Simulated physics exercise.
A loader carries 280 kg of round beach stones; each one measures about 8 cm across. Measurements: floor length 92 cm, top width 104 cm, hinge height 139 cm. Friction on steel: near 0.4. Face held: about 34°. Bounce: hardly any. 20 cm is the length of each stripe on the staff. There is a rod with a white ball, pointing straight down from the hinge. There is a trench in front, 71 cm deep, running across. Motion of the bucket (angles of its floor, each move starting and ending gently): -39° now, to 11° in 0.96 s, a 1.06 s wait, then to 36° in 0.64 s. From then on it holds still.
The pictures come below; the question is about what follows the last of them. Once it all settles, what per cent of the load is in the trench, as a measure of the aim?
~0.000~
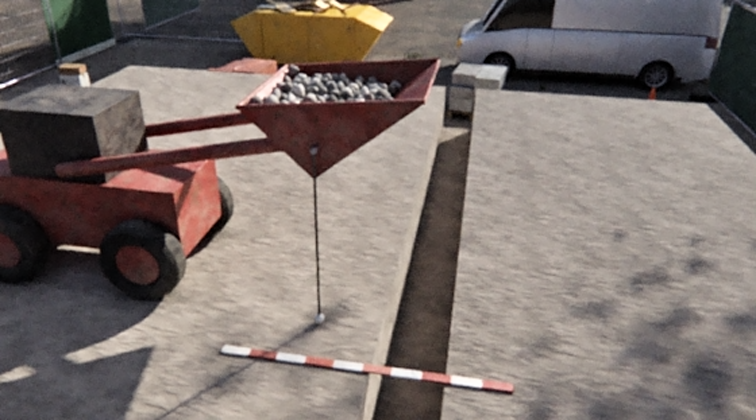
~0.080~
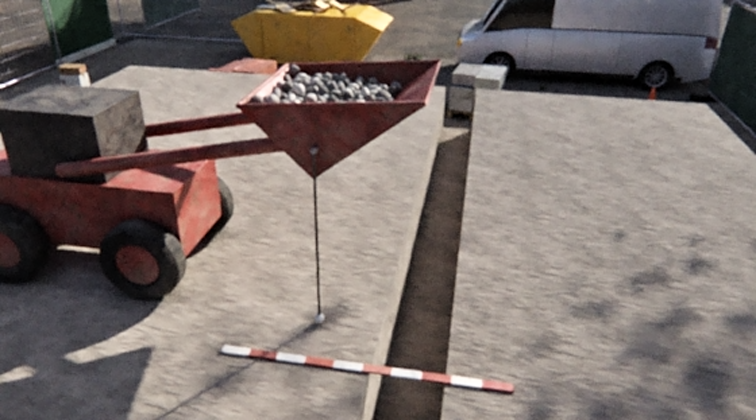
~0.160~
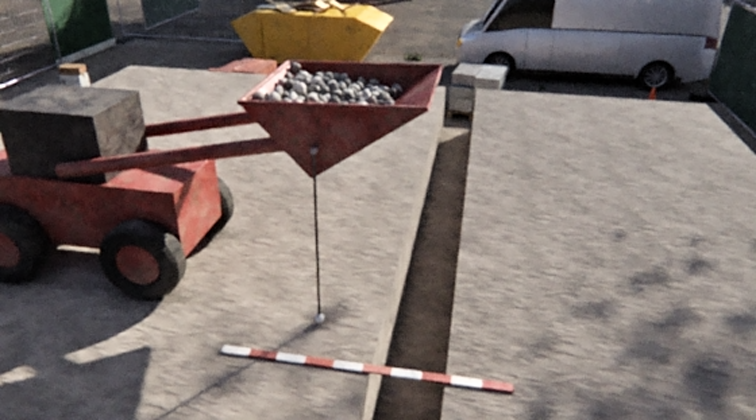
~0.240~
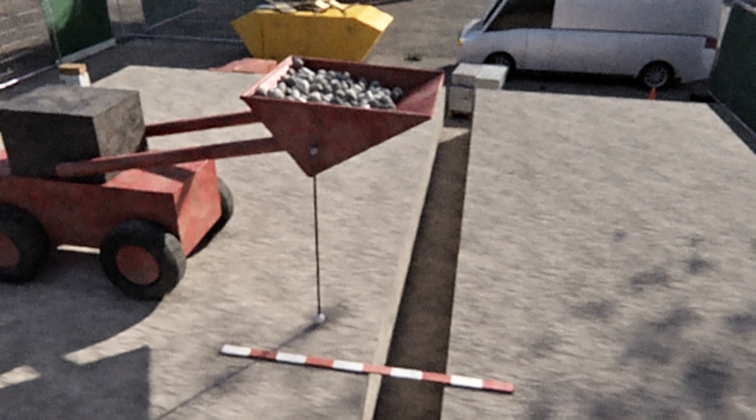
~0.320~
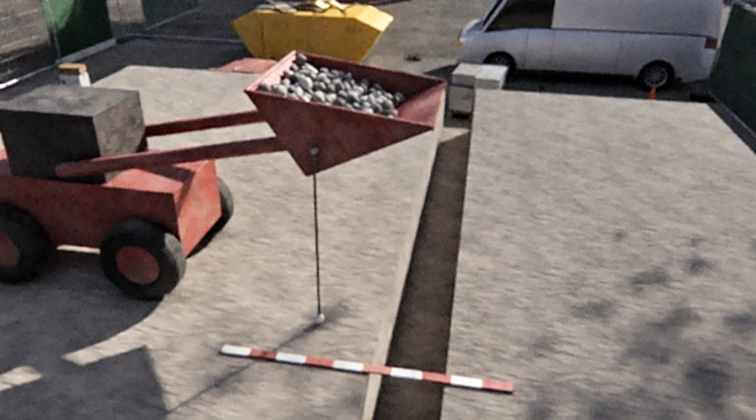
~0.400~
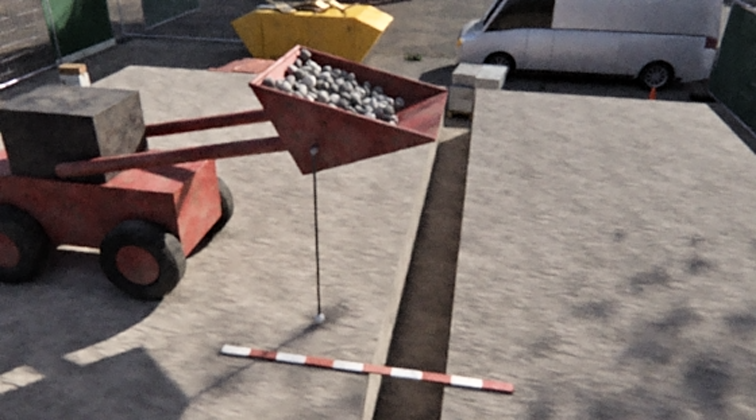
Roughly 50 per cent is there once it settles.
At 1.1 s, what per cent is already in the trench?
Around 0 per cent of it.
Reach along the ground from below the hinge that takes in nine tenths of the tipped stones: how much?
Around 150 cm ahead of the hinge.
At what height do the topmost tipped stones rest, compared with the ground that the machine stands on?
It finishes some 20 cm up from that ground.
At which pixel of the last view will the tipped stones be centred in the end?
Near (460, 291).
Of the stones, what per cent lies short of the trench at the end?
Roughly 0 percent of it.
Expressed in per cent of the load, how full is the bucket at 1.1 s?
Held: Approx. 100 %.
After 0.7 s the floor is at 3°; 100 % in the bucket; the foremost stones are at (389, 148).
After 1.1 s the floor is at 11°; 100 % in the bucket; the foremost stones are at (414, 158).
After 3.1 s the floor is at 36°; 1 % in the bucket, 57 % in the trench, 42 % past the trench; the foremost stones are at (661, 369).
After 5.7 s the floor is at 36°; 0 % in the bucket, 48 % in the trench, 52 % past the trench; the foremost stones are at (678, 383).
